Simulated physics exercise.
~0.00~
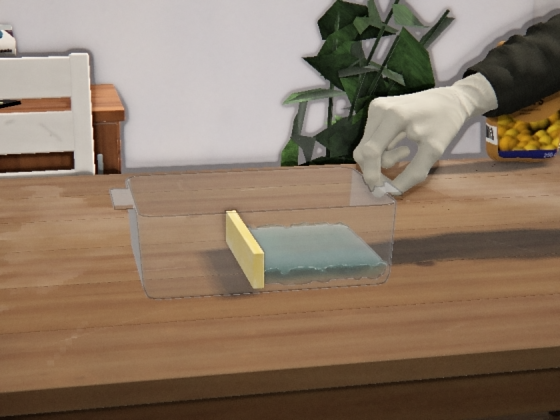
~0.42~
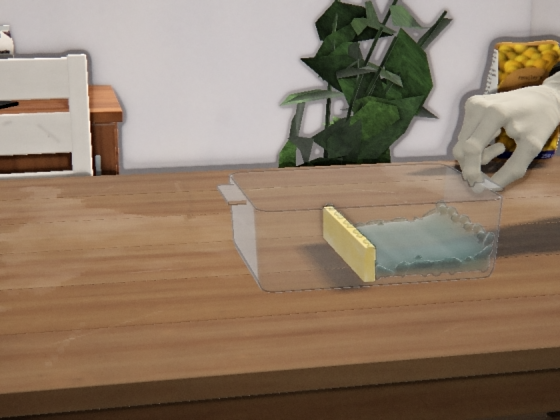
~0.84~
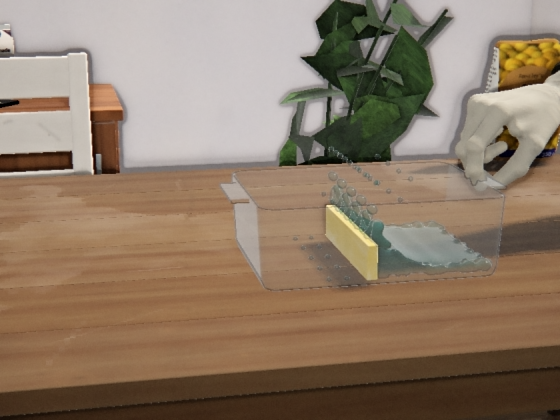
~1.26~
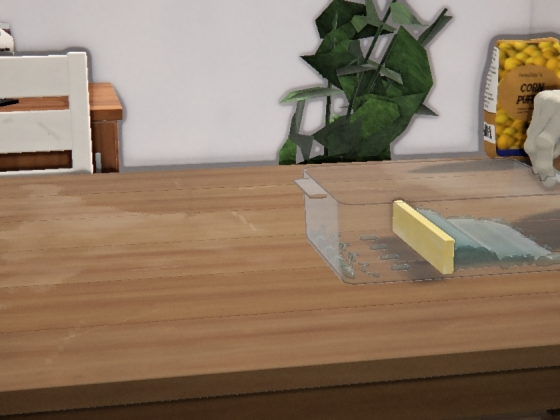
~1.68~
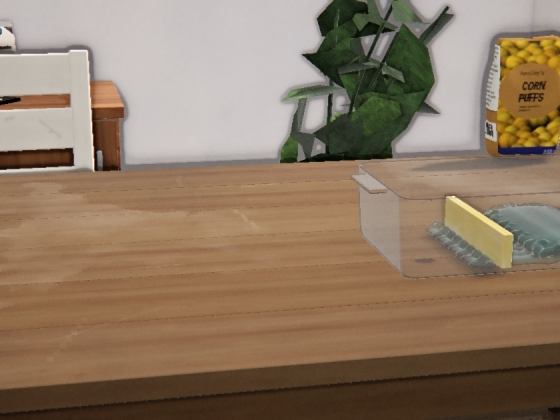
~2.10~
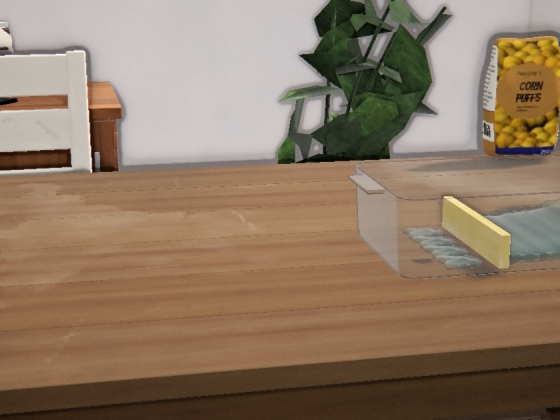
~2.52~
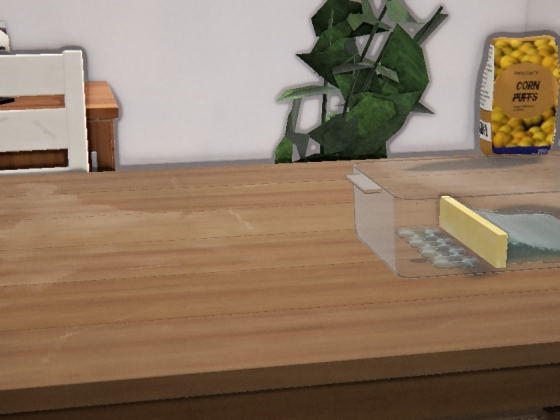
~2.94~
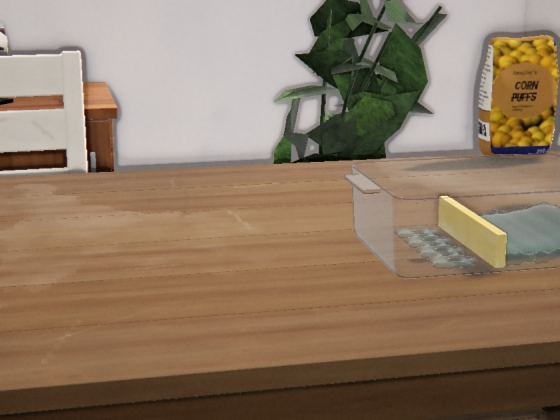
A clear open food box, with pale blue water held to the right of a yellow upright divider, sits on a wooden table as a white-gloved hand grips its far right corner. The hand pulls the box to the right, and it comes to a brief stop. There the water surges up against the divider, and droplets spray above it. A second pull takes the box farther right, partly out of view, as a bag of corn puffs comes into full view behind. It ends at rest with a little water left of the divider and most still on the right.
